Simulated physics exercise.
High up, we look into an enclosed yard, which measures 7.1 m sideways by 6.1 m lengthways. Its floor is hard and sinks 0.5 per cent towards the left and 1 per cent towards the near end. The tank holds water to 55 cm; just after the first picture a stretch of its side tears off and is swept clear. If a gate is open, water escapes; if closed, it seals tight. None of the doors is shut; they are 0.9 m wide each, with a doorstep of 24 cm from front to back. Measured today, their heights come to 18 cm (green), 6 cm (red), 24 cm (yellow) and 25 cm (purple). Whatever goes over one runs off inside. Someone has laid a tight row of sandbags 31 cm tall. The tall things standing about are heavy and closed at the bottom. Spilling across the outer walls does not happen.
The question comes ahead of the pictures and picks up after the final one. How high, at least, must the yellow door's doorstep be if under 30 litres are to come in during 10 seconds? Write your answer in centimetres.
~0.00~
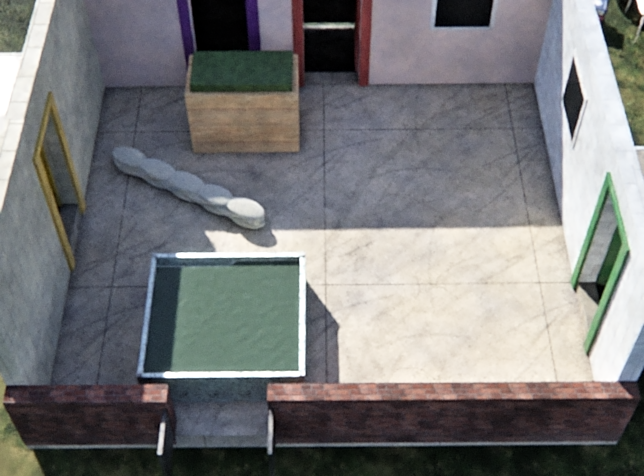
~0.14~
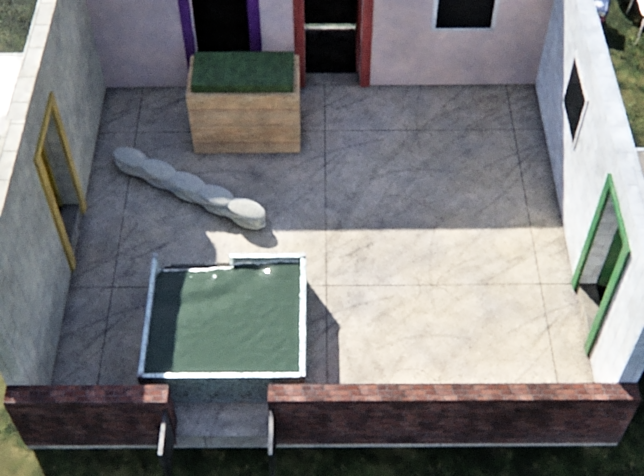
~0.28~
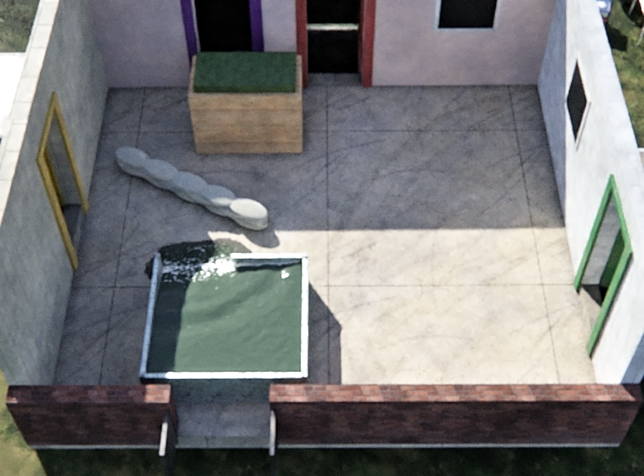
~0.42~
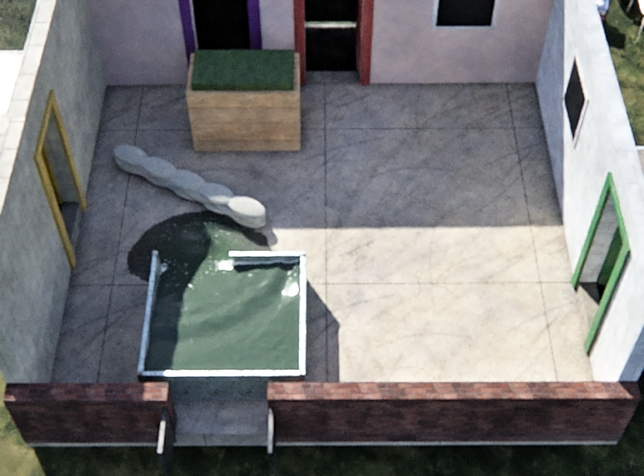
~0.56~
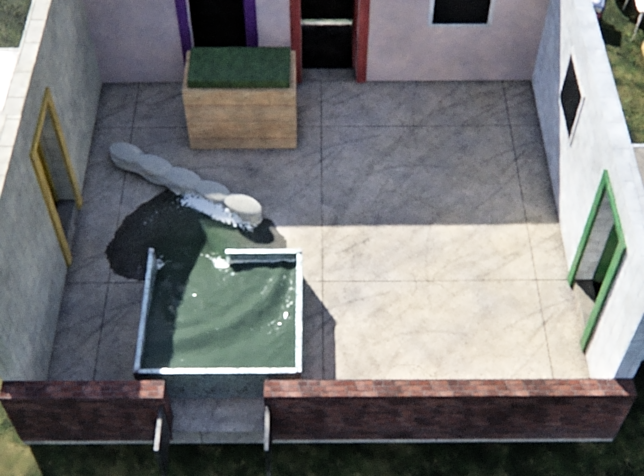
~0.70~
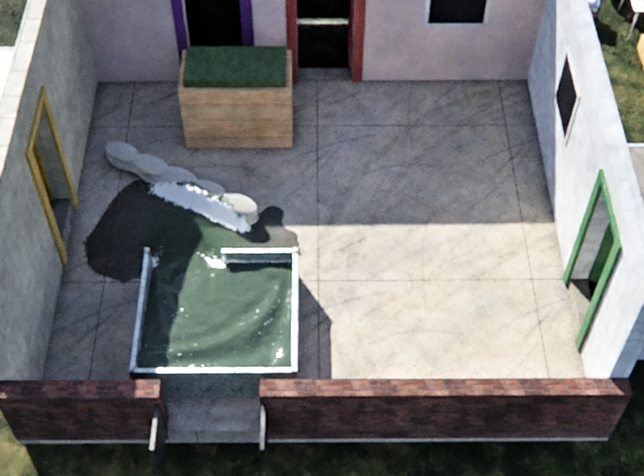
I would say about 19 cm.
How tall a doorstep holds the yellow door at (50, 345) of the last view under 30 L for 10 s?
About 10.0 cm.
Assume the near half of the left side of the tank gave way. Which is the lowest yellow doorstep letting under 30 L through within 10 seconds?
A minimum of about 10.0 cm.
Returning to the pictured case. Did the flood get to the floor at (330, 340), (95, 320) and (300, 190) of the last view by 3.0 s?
First bone-dry, second wet through, third bone-dry.
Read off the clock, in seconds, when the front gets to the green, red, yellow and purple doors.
Green = 4.5 s, red = 3.6 s, yellow = 1.1 s, purple = 2.8 s.
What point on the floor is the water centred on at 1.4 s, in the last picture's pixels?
About (206, 297).
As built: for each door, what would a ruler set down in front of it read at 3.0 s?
Green door 0 cm, red door 0 cm, yellow door 22 cm, purple door 6 cm.
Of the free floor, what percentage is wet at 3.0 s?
Near 30 per cent of the open floor.
After 1.4 s water covers 10 % of the floor, deepest (34 cm) near (207, 225); 6 cm at the yellow door, 0 litres in over its 24 cm doorstep.
After 3.0 s water covers 30 % of the floor, deepest (30 cm) near (74, 216); 22 cm at the yellow door, 5 litres in over its 24 cm doorstep.
After 10.0 s water covers 85 % of the floor, deepest (15 cm) near (37, 414); 11 cm at the yellow door, 9 litres in over its 24 cm doorstep.
At the yellow door as built, the water arrived by 1.1 s and peaked near 22 cm at 3.2 s.
Run again over the same 10 s with other heights there, 42 litres in over 17.5 cm, 22 litres over 20.5 cm. The limit of 30 litres is kept from about 19 cm up.
